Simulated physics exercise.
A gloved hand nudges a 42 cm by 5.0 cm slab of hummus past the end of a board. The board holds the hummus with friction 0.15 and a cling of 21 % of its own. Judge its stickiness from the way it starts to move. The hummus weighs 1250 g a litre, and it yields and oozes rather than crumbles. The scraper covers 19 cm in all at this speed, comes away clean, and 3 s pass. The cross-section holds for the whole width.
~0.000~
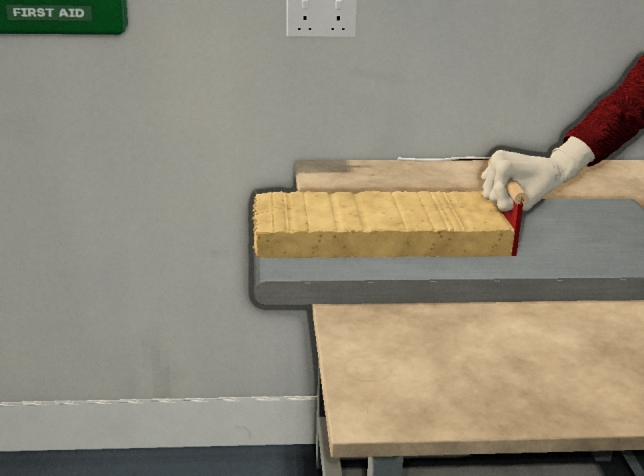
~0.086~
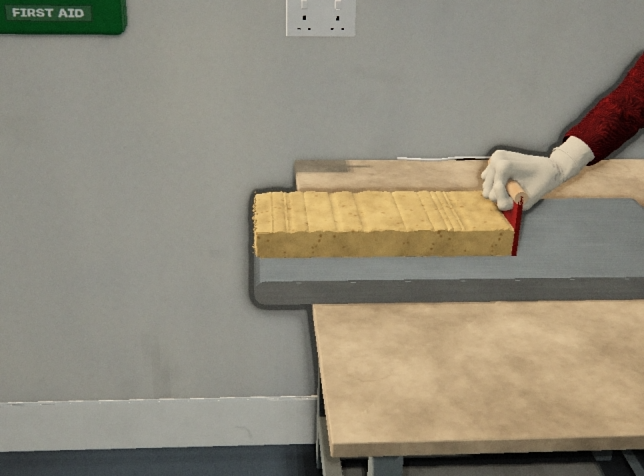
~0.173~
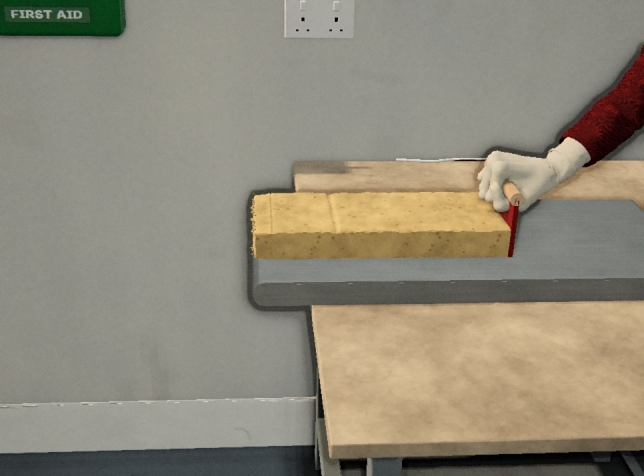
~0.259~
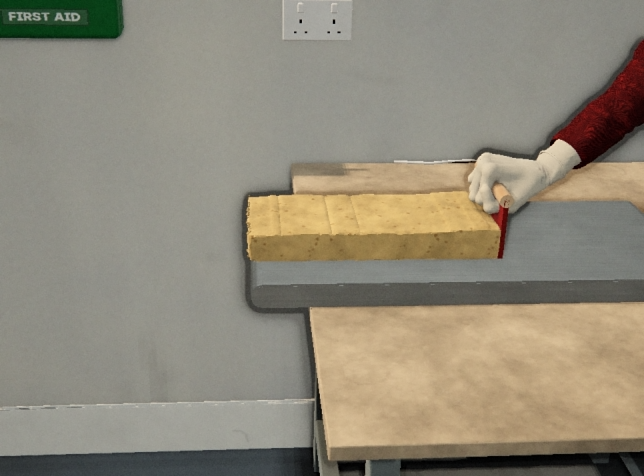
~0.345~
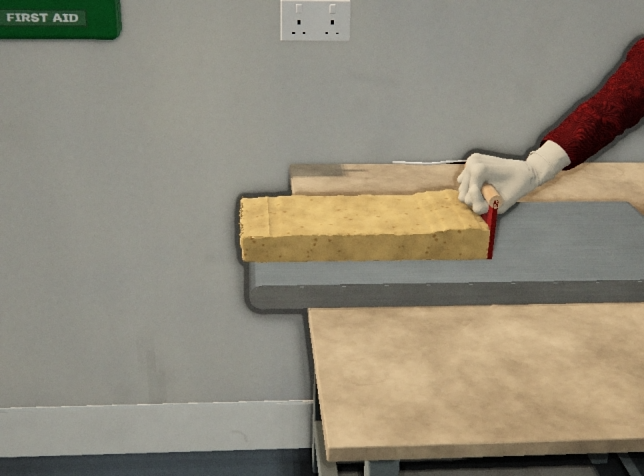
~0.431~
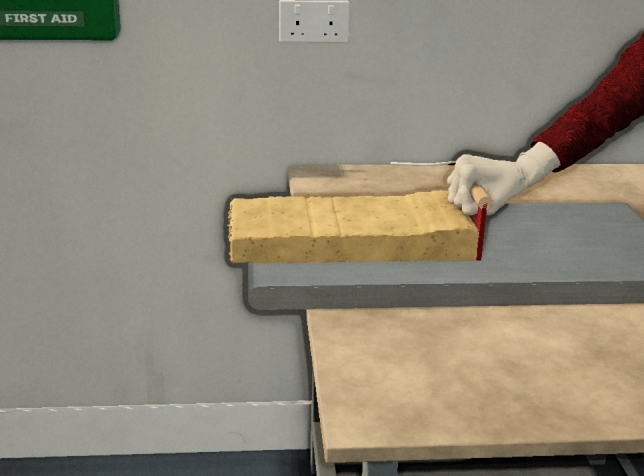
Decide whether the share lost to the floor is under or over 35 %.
The share lost to the floor is over 35 %.
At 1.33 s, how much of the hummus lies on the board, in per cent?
Some 55 per cent.
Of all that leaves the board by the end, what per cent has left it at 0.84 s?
Some 60 per cent.
After 0.84 s, 74 % lies on the board and 0 % has fallen.
After 1.33 s, 56 % lies on the board and 22 % has fallen.
After 1.82 s, 56 % lies on the board and 42 % has fallen.
After 2.31 s, 56 % lies on the board and 42 % has fallen.
After 4.31 s, 56 % lies on the board and 42 % has fallen.
